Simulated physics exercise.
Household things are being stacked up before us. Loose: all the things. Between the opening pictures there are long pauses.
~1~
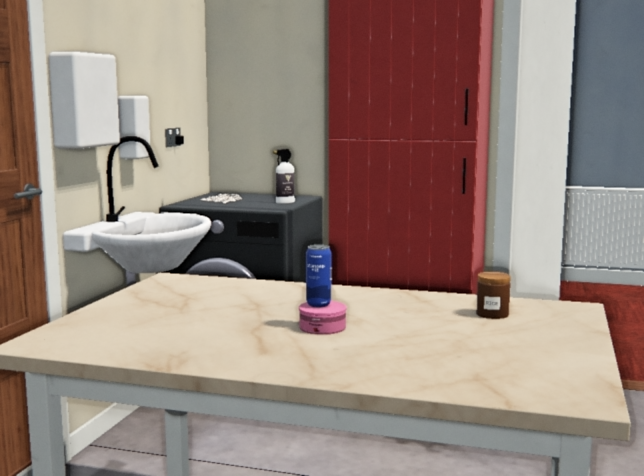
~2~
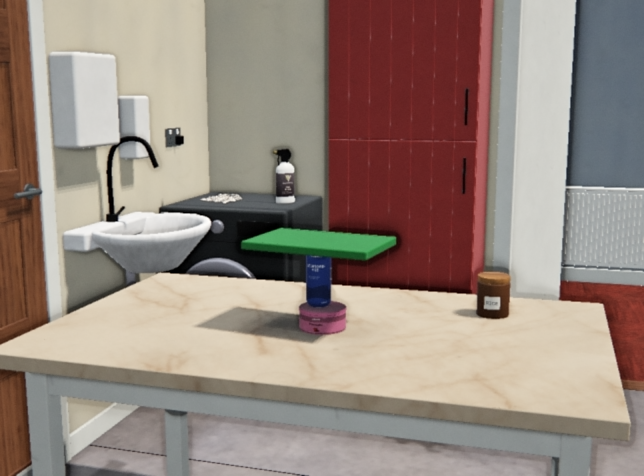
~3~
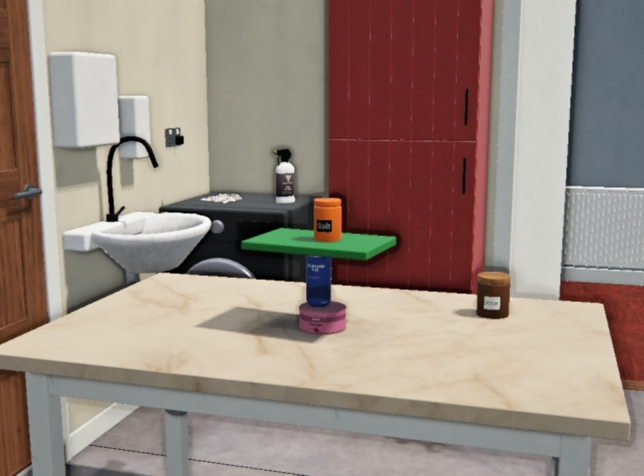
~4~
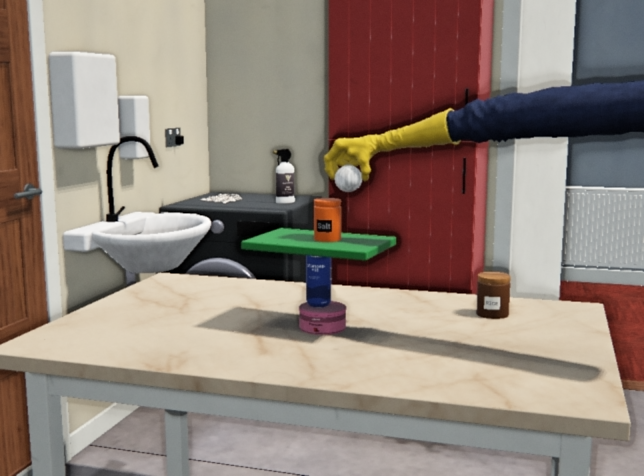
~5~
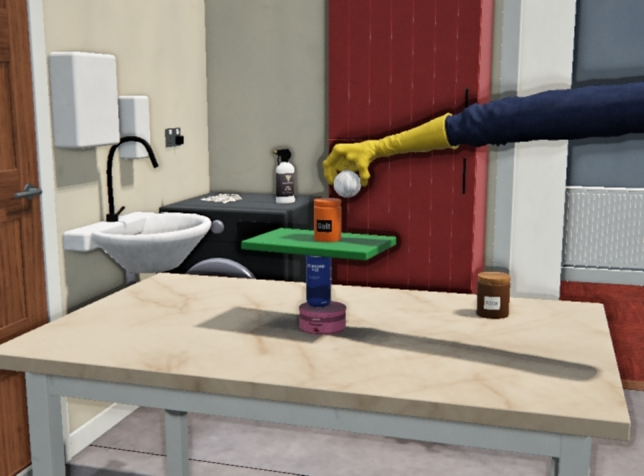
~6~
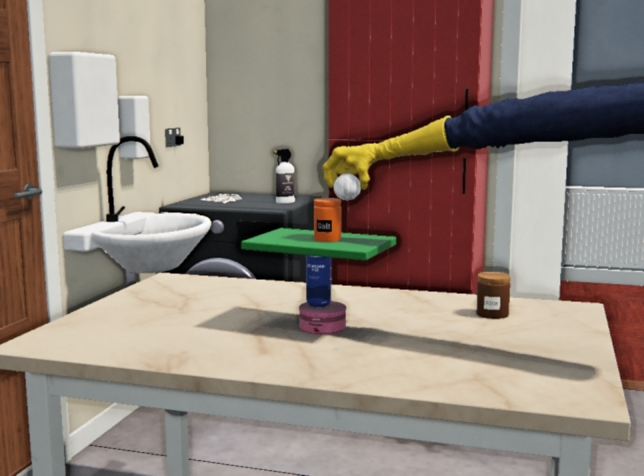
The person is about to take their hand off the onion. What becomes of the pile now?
It doesn't stay put.
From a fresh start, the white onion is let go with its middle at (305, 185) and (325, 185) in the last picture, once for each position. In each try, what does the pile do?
So, in case one it falls over, and in case two it stays steady.
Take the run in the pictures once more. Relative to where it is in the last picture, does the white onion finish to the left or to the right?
Rightward.
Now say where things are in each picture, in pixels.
In the first frame, the last thing is not in view yet.
In the second frame, the last thing is not in view yet; blue can (319, 276).
In the third frame, the last thing is not in view yet; orange jar (327, 220).
In the fourth frame, on its way; white onion (348, 179); pink tub (323, 317).
In the fifth frame, on its way; white onion (347, 184); brown jar (493, 295).
In the sixth frame, set down, still held; white onion (347, 187); green tray (320, 243).
Then, 0.90 s after the last picture, green tray, white onion and orange jar now fallen.
Then, 1.20 s after the last picture, blue can tipped 61° from how it was; pink tub tipped 5° from how it was.
At rest, fallen, green tray, blue can, white onion and orange jar; the other 2 in place. Seen from the same camera at the end, white onion near (415, 325). The pile comes apart.
